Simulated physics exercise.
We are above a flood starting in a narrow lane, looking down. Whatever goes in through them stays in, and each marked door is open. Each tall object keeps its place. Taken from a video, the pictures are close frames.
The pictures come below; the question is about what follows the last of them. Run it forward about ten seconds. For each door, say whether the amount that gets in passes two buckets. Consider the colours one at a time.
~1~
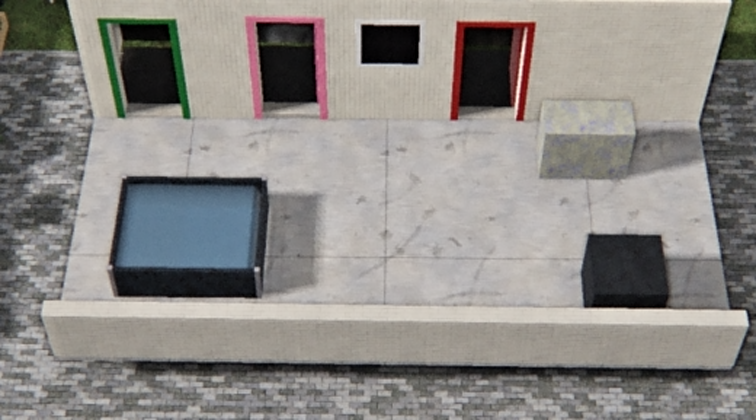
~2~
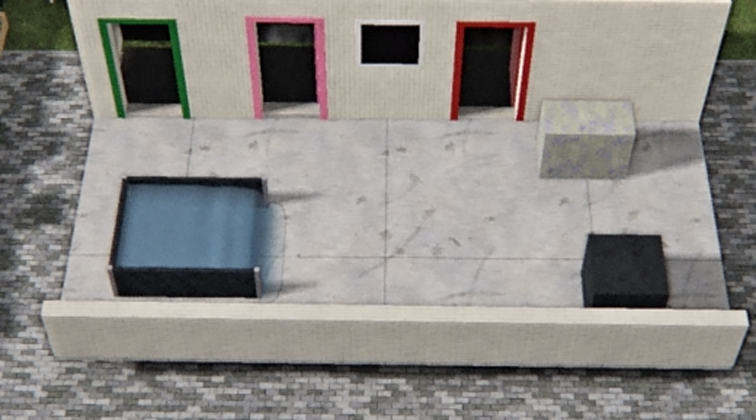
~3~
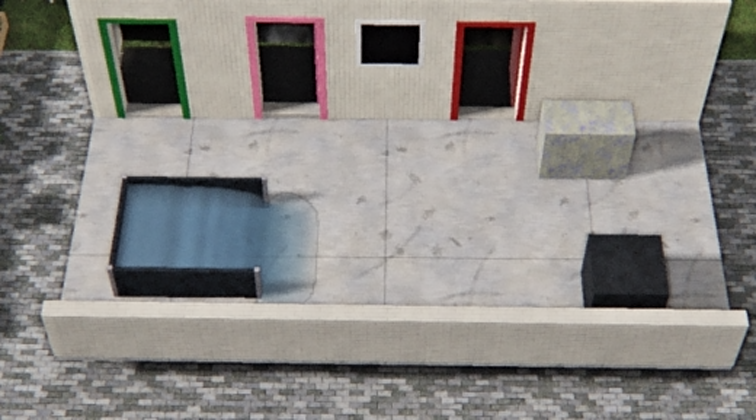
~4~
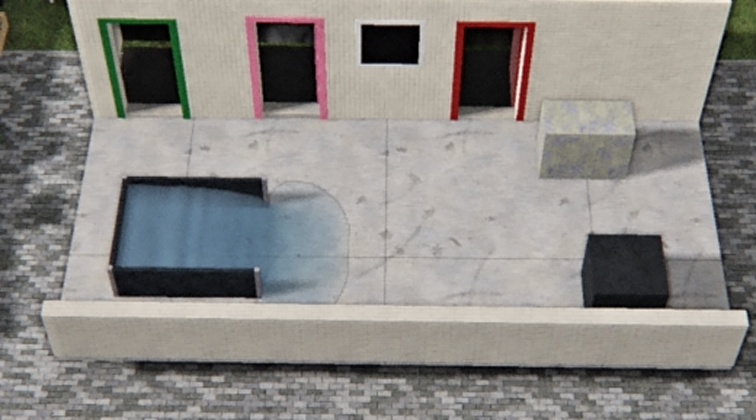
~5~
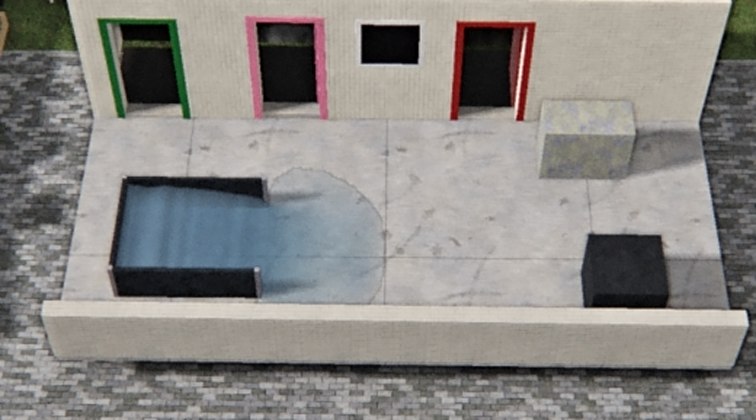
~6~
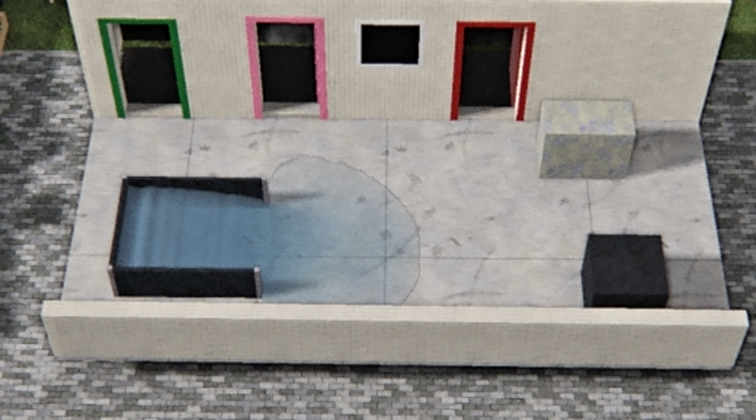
Red door: Yes, green door: No, pink door: No.
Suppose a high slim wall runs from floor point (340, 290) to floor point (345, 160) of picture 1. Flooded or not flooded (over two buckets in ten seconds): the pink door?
Taking them one at a time, pink door tops the limit.
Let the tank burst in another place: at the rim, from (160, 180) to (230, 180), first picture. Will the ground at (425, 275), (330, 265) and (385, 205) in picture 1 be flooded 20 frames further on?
Point by point: Unwetted; unwetted; soaked.
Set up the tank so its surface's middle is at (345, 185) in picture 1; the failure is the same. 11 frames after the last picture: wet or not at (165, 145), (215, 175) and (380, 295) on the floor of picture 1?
Bone-dry, bone-dry, bone-dry.
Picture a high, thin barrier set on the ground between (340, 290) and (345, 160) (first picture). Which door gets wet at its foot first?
I'd say the pink door is first.
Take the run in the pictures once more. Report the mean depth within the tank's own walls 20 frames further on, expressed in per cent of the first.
20 % or so.
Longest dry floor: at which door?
Observed: The green one.
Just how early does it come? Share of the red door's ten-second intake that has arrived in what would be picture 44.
Near 55 in a hundred.
A moment on, water covers 35 % of the floor; the red door not reached, the green door not reached, the pink door not reached.
Next, water covers 55 % of the floor; the red door wet at the sill, nothing in, the green door not reached, the pink door not reached.
Then, water covers 65 % of the floor; the red door under two buckets in, the green door not reached, the pink door wet at the sill, nothing in.
Later, water covers 70 % of the floor; the red door over two buckets in, the green door not reached, the pink door wet at the sill, nothing in.
In the end, water covers 90 % of the floor; the red door far over two buckets in, the green door wet at the sill, nothing in, the pink door wet at the sill, nothing in.
